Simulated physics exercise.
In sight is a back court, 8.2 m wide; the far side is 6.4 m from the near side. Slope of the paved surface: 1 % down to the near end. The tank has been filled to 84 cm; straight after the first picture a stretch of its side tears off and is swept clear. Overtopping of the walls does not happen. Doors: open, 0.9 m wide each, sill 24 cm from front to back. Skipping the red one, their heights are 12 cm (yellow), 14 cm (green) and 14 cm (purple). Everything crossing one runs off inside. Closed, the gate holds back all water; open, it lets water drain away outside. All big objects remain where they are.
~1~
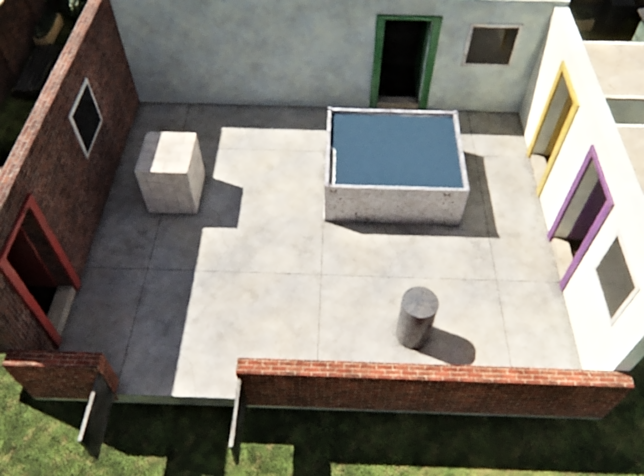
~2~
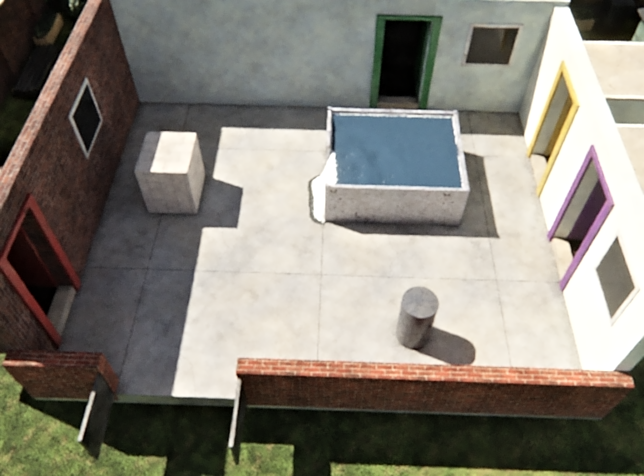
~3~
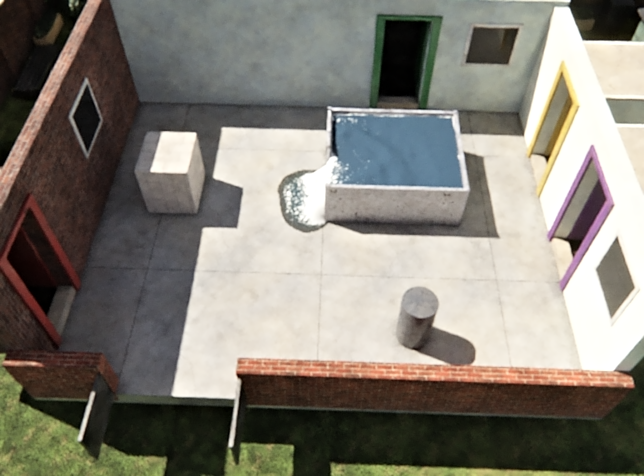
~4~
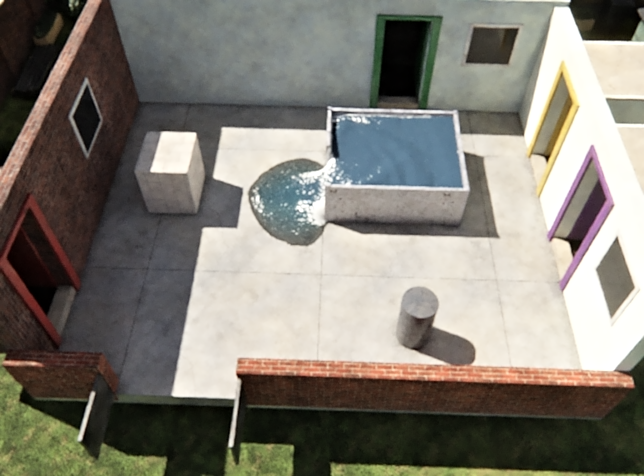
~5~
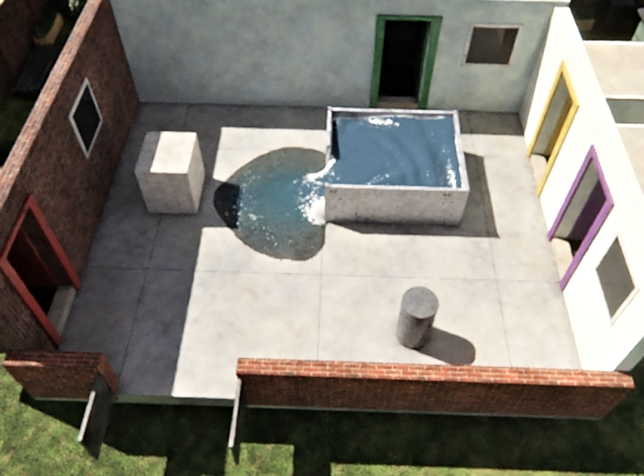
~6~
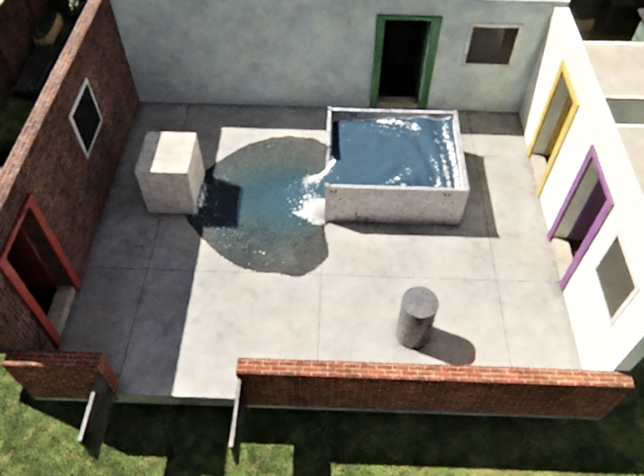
In a walled courtyard, water pours from the tank's left side and spreads across the paving.
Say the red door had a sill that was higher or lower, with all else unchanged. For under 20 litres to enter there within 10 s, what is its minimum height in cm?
Its minimum height would be about 22 cm.
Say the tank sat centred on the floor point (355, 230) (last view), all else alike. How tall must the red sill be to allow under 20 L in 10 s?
Then roughly 28 cm.
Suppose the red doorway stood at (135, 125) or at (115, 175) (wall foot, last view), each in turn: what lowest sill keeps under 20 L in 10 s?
20 and 10.0 cm.
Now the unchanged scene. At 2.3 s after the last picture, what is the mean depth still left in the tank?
Around 40 cm on average.
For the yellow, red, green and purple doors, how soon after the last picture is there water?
Door yellow: 8.0 seconds; door red: 1.0 seconds; door green: 5.0 seconds; door purple: 8.0 seconds.
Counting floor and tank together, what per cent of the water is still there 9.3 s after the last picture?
Share still there: Approx. 74 percent.
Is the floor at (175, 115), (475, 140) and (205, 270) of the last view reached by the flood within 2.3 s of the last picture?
Status: Submerged / clear / submerged.
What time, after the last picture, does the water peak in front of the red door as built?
I'd guess close to 1.6 seconds.
Then, 0.7 s after the last picture water covers 30 % of the floor, deepest (44 cm) near (318, 205); it has not reached the red door.
Then, 2.3 s after the last picture water covers 45 % of the floor, deepest (41 cm) near (49, 376); 25 cm at the red door, 19 litres in over its 19 cm sill.
Then, 9.3 s after the last picture water covers 85 % of the floor, deepest (14 cm) near (261, 384); 9 cm at the red door, 46 litres in over its 19 cm sill.
At the red door as built, the water peaked near 27 cm, 1.5 s after the last picture.
With a sill of 19.5 cm, 41 litres would have come in within the 10 s; with 26 cm, 5 litres. So under 20 litres takes about 22 cm.
